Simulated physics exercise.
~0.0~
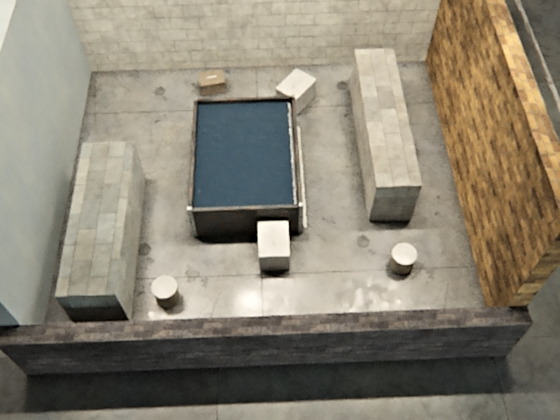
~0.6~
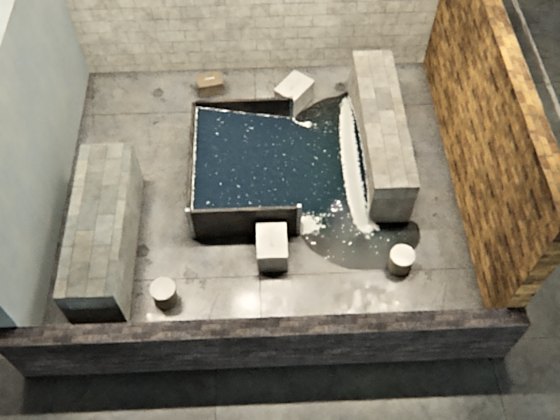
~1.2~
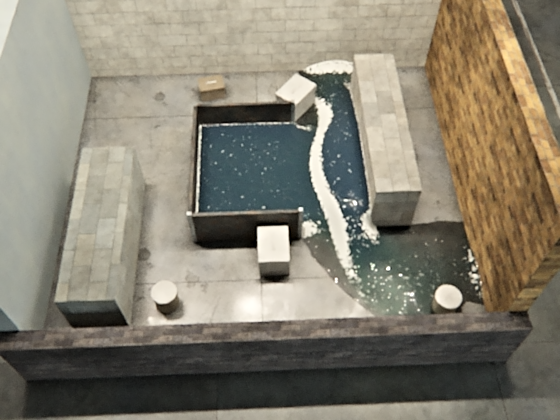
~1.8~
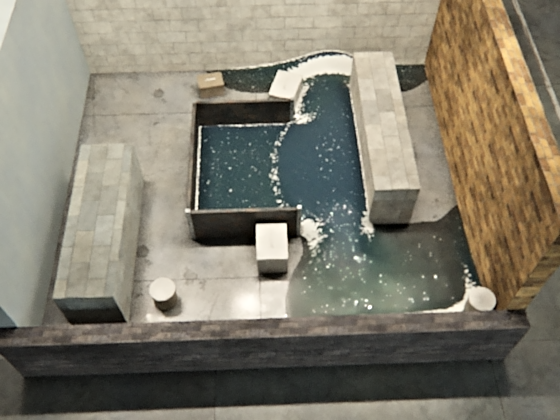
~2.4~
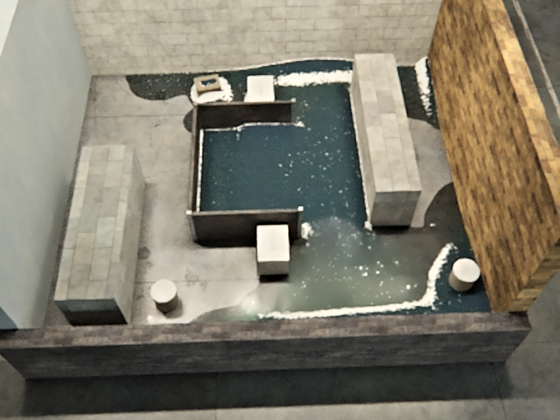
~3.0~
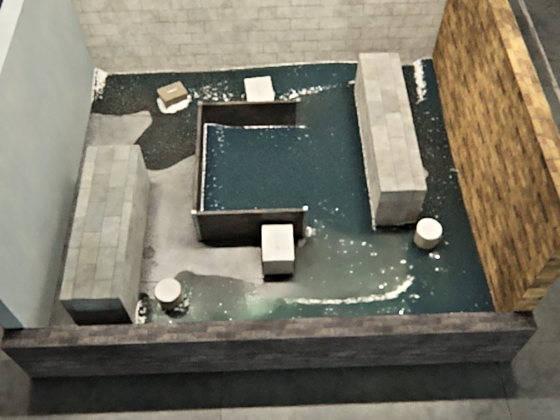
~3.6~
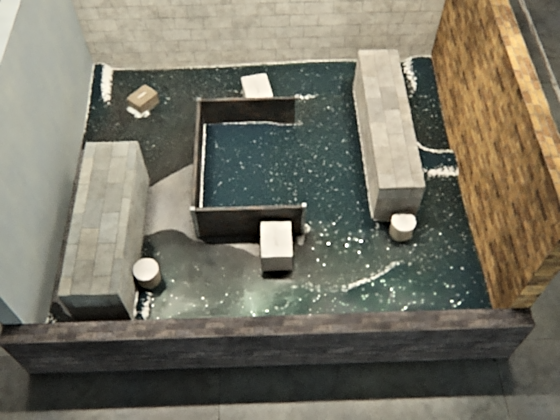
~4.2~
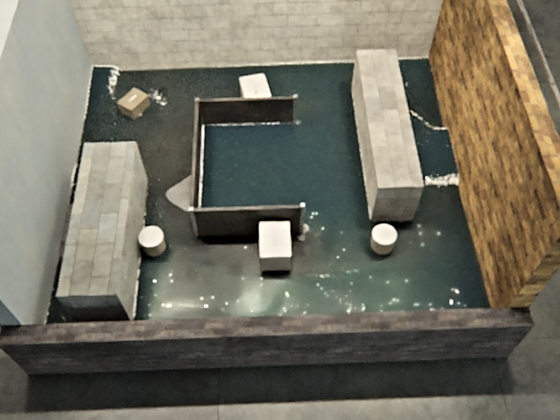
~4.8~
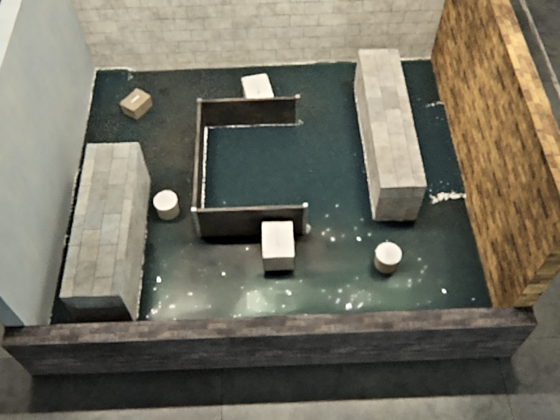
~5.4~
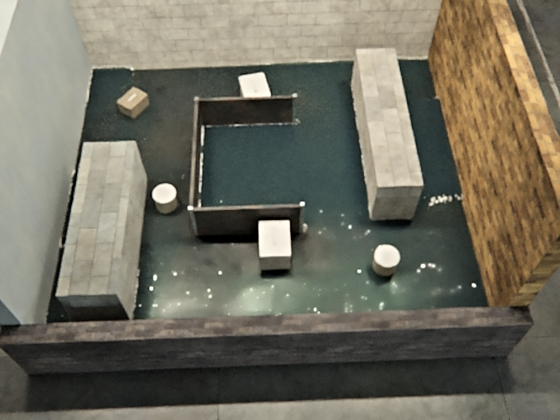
The clip opens on a walled floor where a dark tank full of blue water stands between two long pale blocks, with small boxes and pails around it. The tank's right side gives way, and water surges against the right block and splits around it. The right-hand pail is swept toward the front right corner, while the pale box behind the tank slides left. Water spreads along the back and front, carrying the brown box left as the right pail drifts back. The left pail then moves up beside the tank, and the flooded floor calms, the box before the tank still in place.
